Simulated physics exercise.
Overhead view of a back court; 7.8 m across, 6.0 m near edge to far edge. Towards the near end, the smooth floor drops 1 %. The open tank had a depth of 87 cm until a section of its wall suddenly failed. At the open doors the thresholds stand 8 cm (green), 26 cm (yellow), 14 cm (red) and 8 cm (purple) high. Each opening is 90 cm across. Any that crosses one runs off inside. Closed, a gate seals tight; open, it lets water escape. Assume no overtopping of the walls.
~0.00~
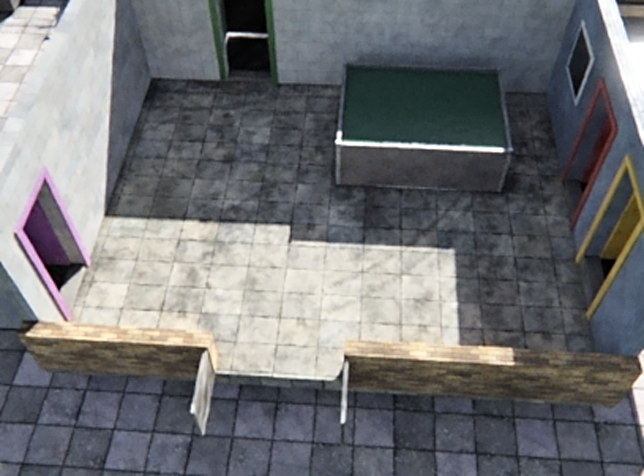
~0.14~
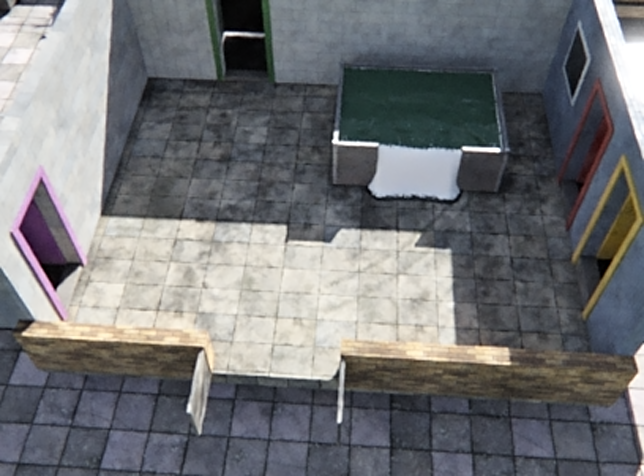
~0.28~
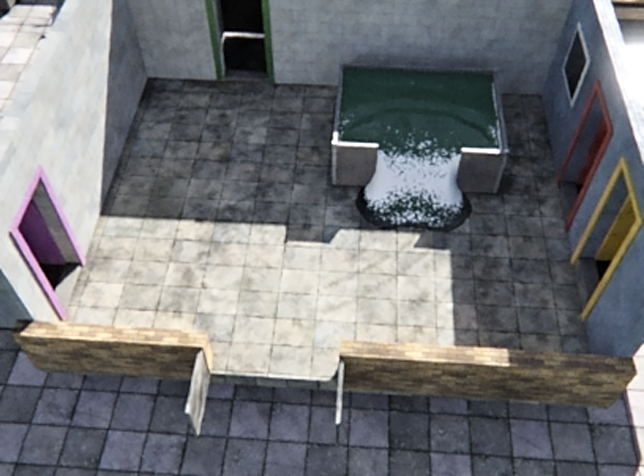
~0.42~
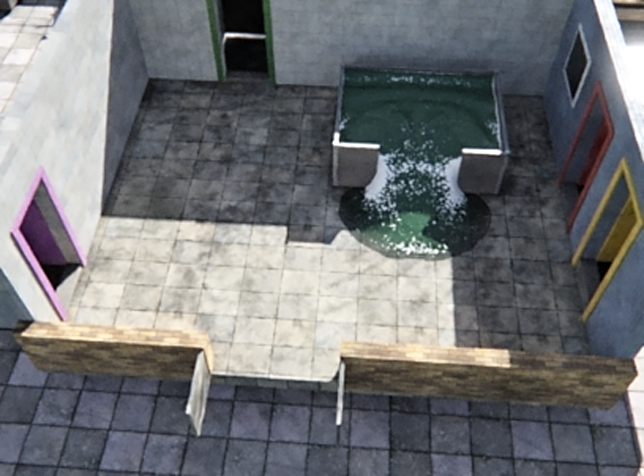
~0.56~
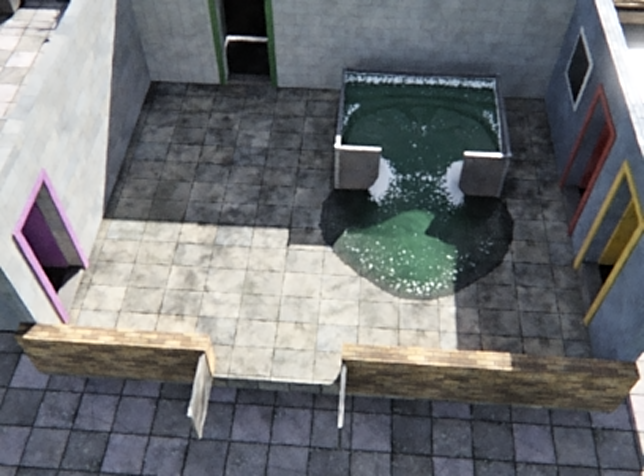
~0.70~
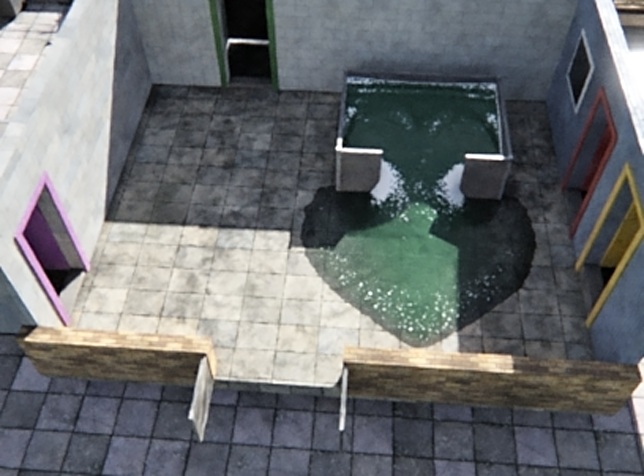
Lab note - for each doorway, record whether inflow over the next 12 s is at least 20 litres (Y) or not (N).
Record: Green door N; yellow door N; red door N; purple door Y.
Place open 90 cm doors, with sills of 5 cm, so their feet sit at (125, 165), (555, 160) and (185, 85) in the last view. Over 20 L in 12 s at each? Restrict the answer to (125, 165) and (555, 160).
Well, the first is shy of the mark and the second is beyond the mark.
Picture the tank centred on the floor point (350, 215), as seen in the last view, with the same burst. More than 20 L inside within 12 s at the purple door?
Against the limit, the purple door gets no more than that.
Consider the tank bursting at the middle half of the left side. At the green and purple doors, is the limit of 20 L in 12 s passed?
Versus the limit - green: Exceeded, purple: Exceeded.
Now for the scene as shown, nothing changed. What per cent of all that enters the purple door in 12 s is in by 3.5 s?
That works out near 0%.
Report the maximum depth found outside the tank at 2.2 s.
About 55 cm.
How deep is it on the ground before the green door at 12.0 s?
The depth comes to around 5.5 centimetres.
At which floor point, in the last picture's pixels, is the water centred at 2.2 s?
The water's centre sits at about (422, 217).
After 1.4 s water covers 35 % of the floor and is deepest (45 cm) near (417, 203); green door not reached, yellow door 8 cm at the sill, 0 L in, red door 2 cm at the sill, 0 L in, purple door not reached.
After 2.2 s water covers 40 % of the floor and is deepest (55 cm) near (588, 388); green door not reached, yellow door 12 cm at the sill, 0 L in, red door 2 cm at the sill, 0 L in, purple door not reached.
After 3.5 s water covers 45 % of the floor and is deepest (32 cm) near (407, 376); green door not reached, yellow door 20 cm at the sill, 2 L in, red door 9 cm at the sill, 0 L in, purple door 4 cm at the sill, 0 L in.
After 7.0 s water covers 80 % of the floor and is deepest (20 cm) near (515, 142); green door not reached, yellow door 12 cm at the sill, 2 L in, red door 7 cm at the sill, 0 L in, purple door 16 cm at the sill, 81 L in.
After 12.0 s water covers 95 % of the floor and is deepest (12 cm) near (381, 374); green door 6 cm at the sill, 0 L in, yellow door 11 cm at the sill, 2 L in, red door 11 cm at the sill, 2 L in, purple door 10 cm at the sill, 148 L in.
